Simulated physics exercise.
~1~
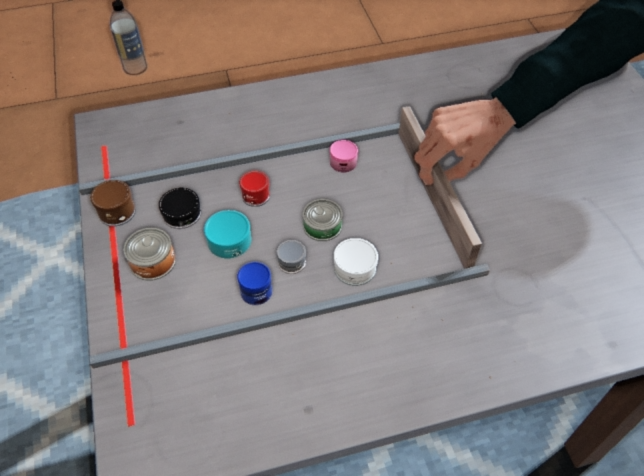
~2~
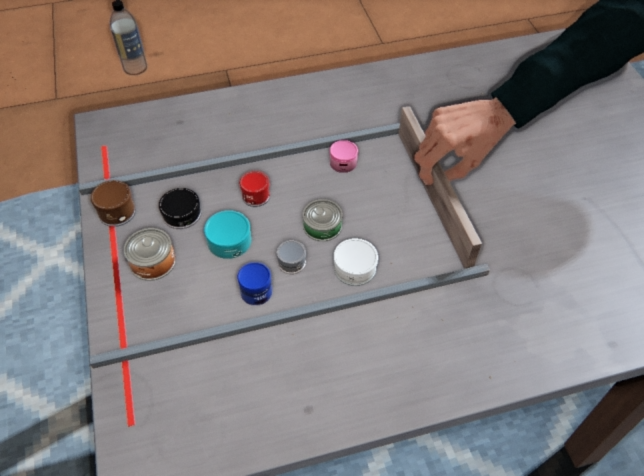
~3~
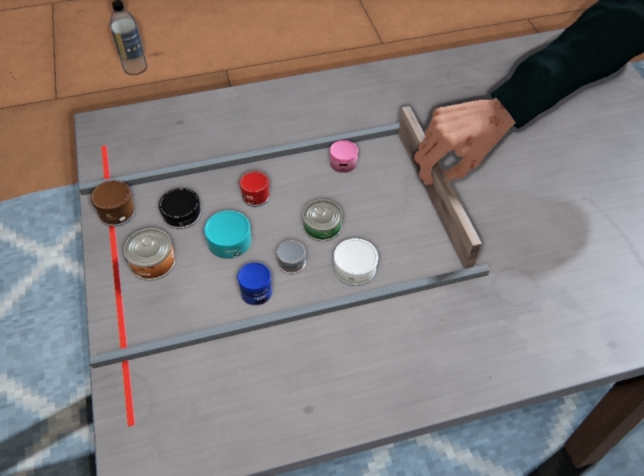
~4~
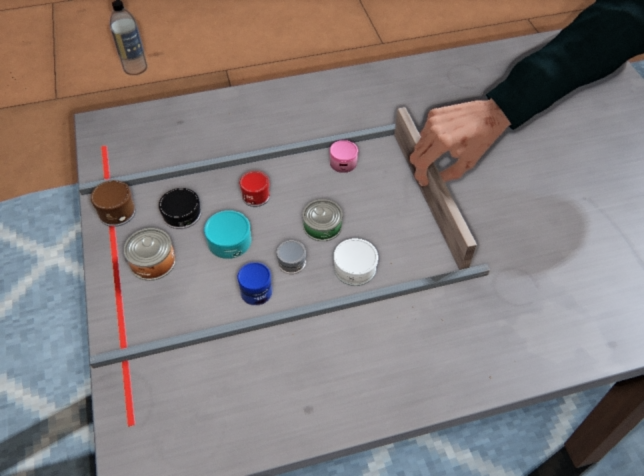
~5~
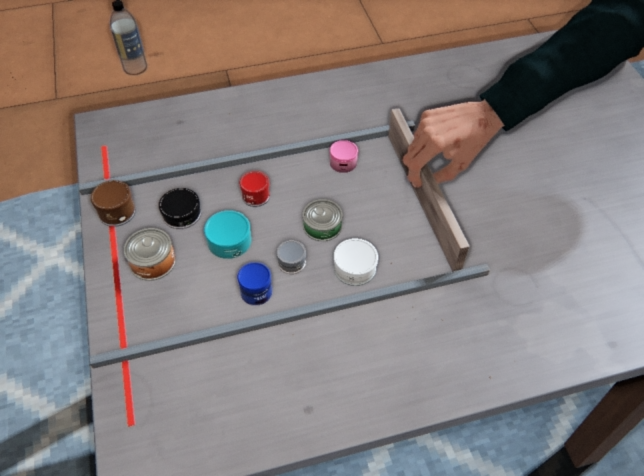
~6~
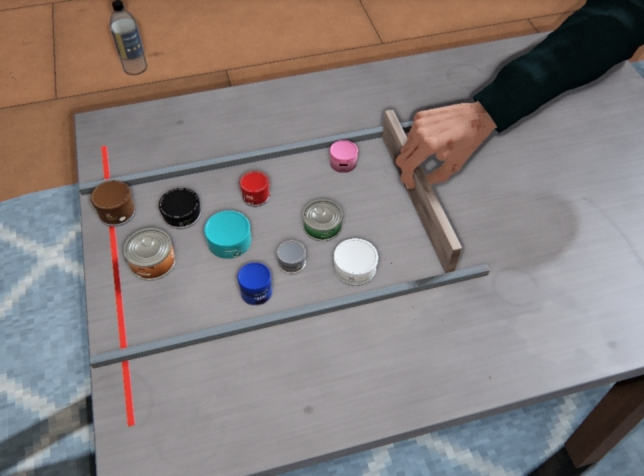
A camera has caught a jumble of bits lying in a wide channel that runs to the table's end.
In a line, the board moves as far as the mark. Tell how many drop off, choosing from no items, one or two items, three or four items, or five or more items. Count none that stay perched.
Five or more items drop off.
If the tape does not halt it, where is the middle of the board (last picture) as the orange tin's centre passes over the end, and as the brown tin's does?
The middle is at (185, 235) when it's the orange tin, and at (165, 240) when it's the brown tin.
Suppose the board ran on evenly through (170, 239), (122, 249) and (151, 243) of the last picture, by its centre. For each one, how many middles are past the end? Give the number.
By position: 1 / 5 / 2.
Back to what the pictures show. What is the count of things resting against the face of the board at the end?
5.
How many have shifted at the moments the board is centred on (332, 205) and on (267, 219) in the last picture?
Counts: 3 and 7.
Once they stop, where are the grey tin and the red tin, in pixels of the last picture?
Listed in order, first is (102, 291) and the other is (95, 226).
Early on, none off yet; brown tin at rest near (114, 203); orange tin at rest near (150, 254); black tin at rest near (181, 209).
Finally, the number that fall off is five or more; lost, blue tub, turquoise tub, black tin, orange tin and brown tin.
